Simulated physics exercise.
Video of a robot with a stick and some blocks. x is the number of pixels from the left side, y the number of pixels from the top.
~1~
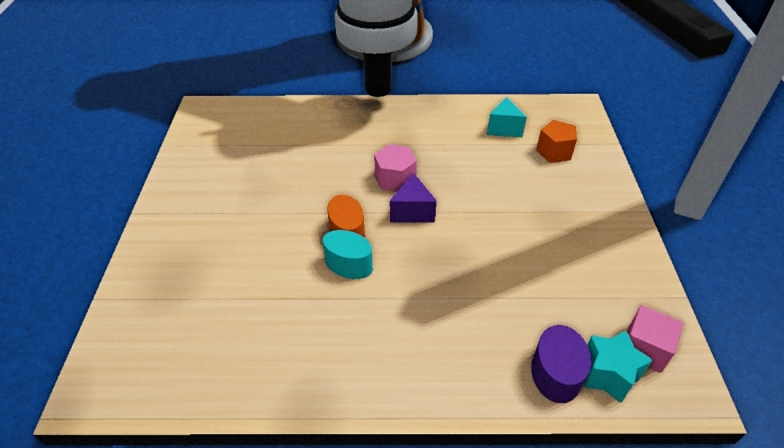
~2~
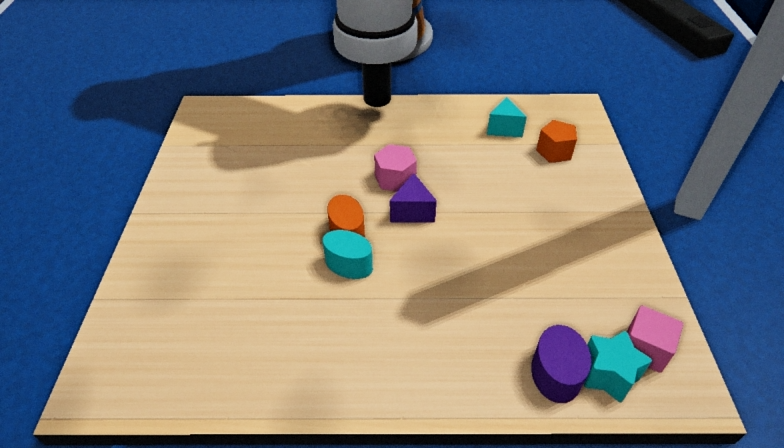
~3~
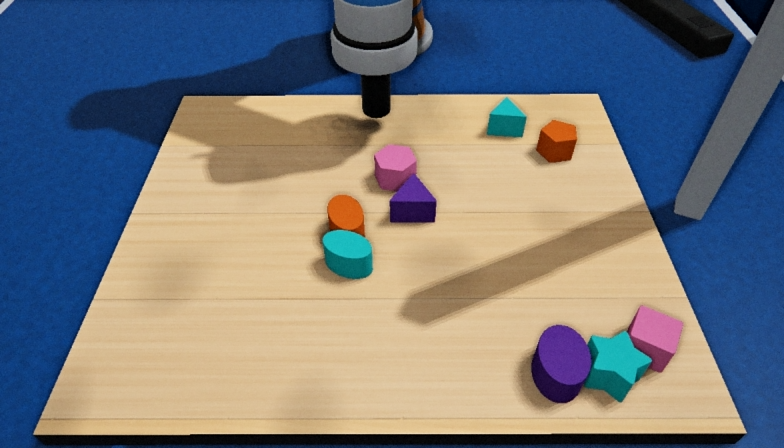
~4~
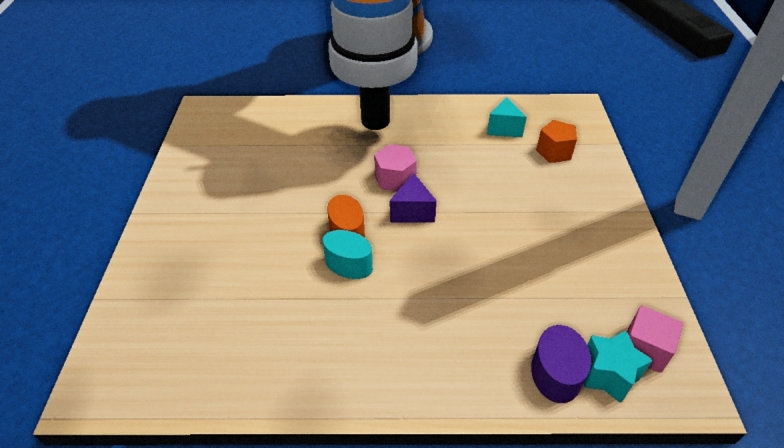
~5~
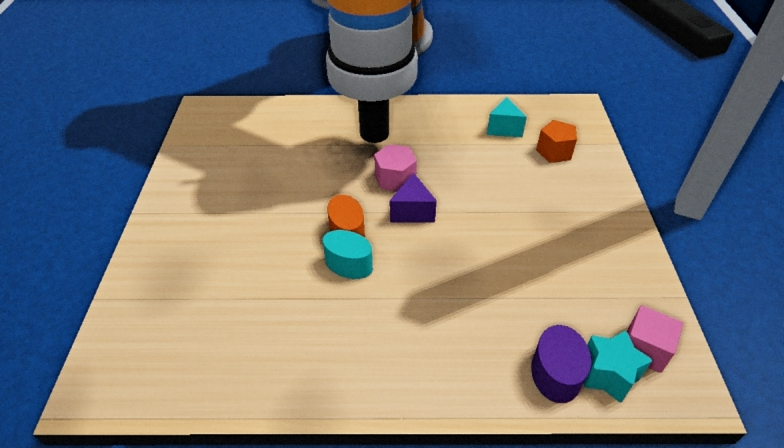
On a pale wooden board over a blue surface, colourful blocks sit in scattered groups while a robot's dark stick hovers at the far edge. The arm moves the stick a short way toward the viewer, bringing it close to the pink hexagon, while every block stays still.
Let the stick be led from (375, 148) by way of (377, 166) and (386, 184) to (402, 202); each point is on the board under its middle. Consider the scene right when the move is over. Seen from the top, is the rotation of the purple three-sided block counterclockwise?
Final answer: No.
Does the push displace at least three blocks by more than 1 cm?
No
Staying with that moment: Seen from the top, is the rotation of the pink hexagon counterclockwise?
Yes, that is how it ends up.
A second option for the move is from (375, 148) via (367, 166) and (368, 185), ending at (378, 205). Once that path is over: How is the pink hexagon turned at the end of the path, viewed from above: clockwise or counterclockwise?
Twists anticlockwise.
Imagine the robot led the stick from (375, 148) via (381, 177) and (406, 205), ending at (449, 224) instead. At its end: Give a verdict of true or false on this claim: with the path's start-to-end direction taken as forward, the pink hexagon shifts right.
Verdict: False.
On the path given first. One third of the way, stick (377, 154); pink hexagon (399, 163).
Two thirds of the way, stick (386, 172); pink hexagon (417, 178), turned 25° anticlockwise; purple three-sided block (425, 201), turned 45° clockwise.
At the end, stick (402, 189); orange oval block still; pink hexagon (438, 188), turned 25° anticlockwise; purple three-sided block (439, 214), turned 55° clockwise.
